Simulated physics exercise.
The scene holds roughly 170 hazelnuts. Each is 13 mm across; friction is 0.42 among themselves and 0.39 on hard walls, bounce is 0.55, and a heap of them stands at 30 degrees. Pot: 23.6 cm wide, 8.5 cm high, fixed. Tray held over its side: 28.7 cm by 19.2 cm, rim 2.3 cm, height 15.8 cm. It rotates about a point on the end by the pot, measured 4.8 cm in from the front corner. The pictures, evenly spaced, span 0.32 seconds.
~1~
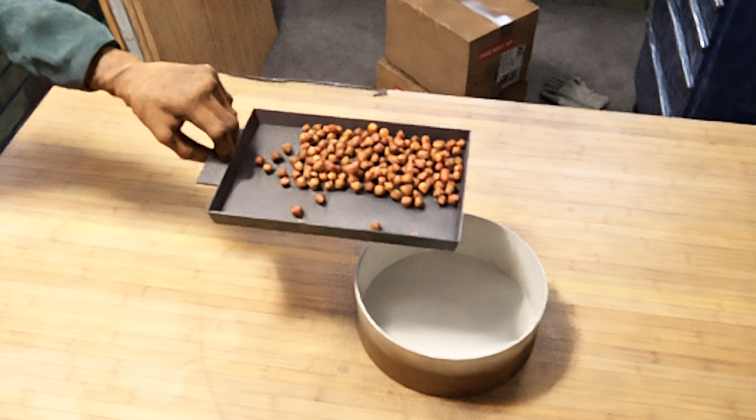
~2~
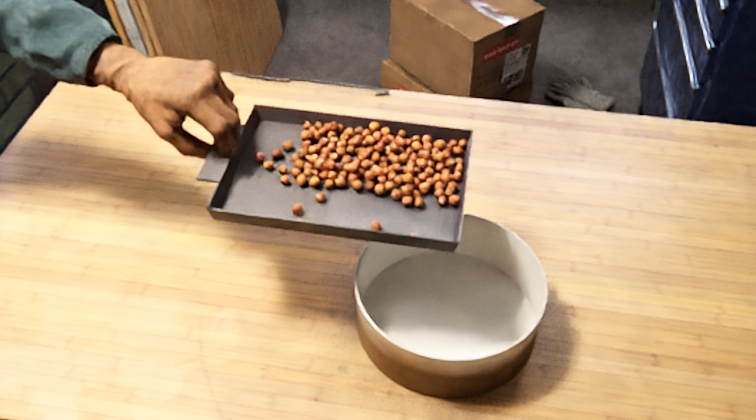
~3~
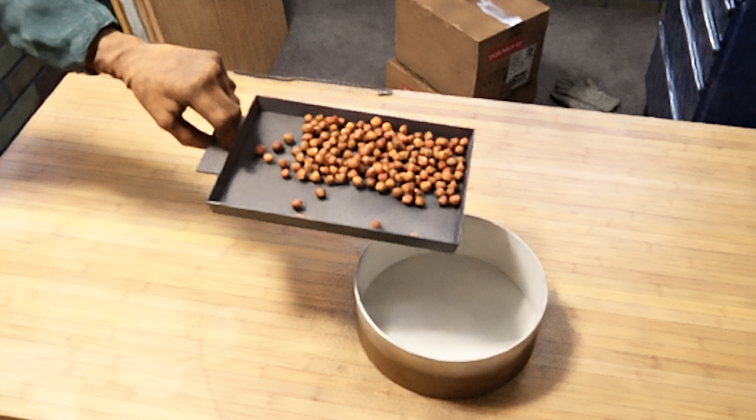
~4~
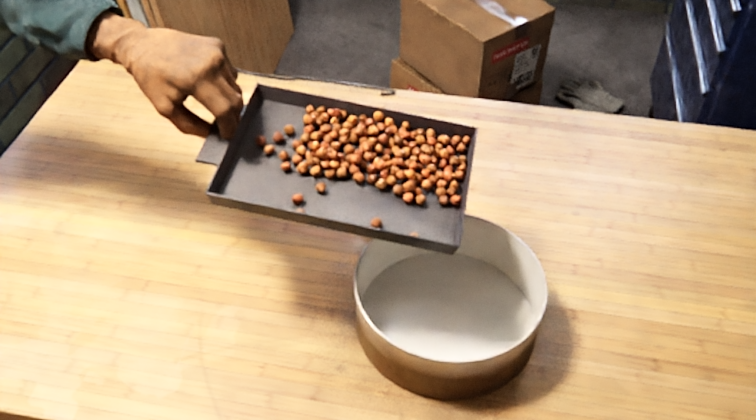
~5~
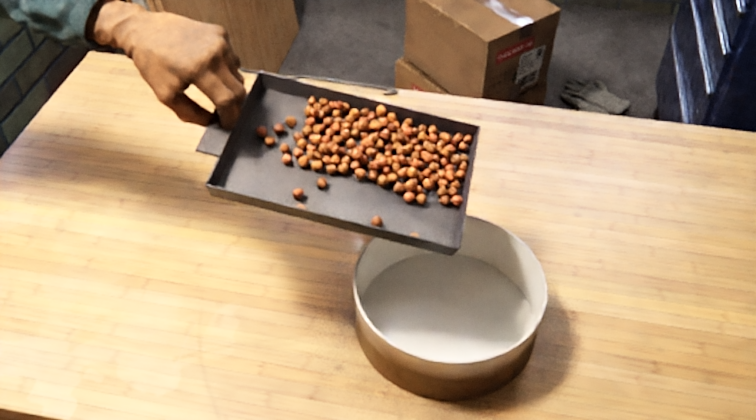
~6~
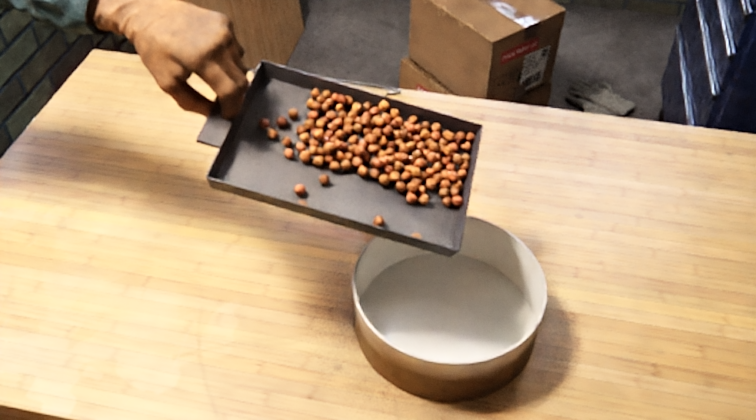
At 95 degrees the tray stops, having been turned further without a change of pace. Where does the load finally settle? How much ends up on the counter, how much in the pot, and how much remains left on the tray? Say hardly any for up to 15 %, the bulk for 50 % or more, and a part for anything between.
By place: Counter hardly any, pot the bulk, left on the tray hardly any.
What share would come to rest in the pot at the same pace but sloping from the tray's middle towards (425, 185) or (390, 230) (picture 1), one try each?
That would be close to 45 per cent, then close to 100 per cent.
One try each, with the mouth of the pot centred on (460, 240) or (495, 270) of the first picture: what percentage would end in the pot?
First try about 70 per cent, second try about 100 per cent.
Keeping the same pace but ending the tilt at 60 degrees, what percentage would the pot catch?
I'd say close to 10 percent.
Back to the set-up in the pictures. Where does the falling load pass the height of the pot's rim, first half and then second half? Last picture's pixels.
(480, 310) first, (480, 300) later, roughly.
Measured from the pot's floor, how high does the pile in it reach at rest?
Some 3.5 cm above the floor.
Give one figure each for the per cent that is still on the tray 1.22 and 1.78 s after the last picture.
Earlier moment 95, later moment 5.
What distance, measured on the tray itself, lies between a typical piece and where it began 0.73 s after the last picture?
It has moved some 6 cm from its start.
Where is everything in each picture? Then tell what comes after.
In the first frame, tray tilt 0 degrees, front corners at (212, 209) and (455, 237); middle of the pieces at (369, 166); pot at (451, 278).
In the second frame, tray tilt 1 degrees, front corners at (212, 206) and (455, 238); middle of the pieces at (370, 165).
In the third frame, tray tilt 4 degrees, front corners at (211, 199) and (456, 240), lowest corner right front; middle of the pieces at (371, 161).
In the fourth frame, tray tilt 7 degrees, front corners at (211, 191) and (456, 242), lowest corner right front; middle of the pieces at (372, 156).
In the fifth frame, tray tilt 10 degrees, front corners at (211, 183) and (456, 244), lowest corner right front; middle of the pieces at (374, 152).
In the sixth frame, tray tilt 13 degrees, front corners at (211, 175) and (456, 246), lowest corner right front; middle of the pieces at (376, 148); pot at (449, 281).
Then, 0.73 s after the last picture, tilt 51 degrees; the tray holds 100 %, the pot 0 %.
Then, 1.22 s after the last picture, tilt 77 degrees; the tray holds 95 %, the pot 5 %.
Then, 1.78 s after the last picture, tilt 95 degrees; the tray holds 5 %, the pot 95 %.
In the end, counter 0 %, pot 100 %, tray 0 %.
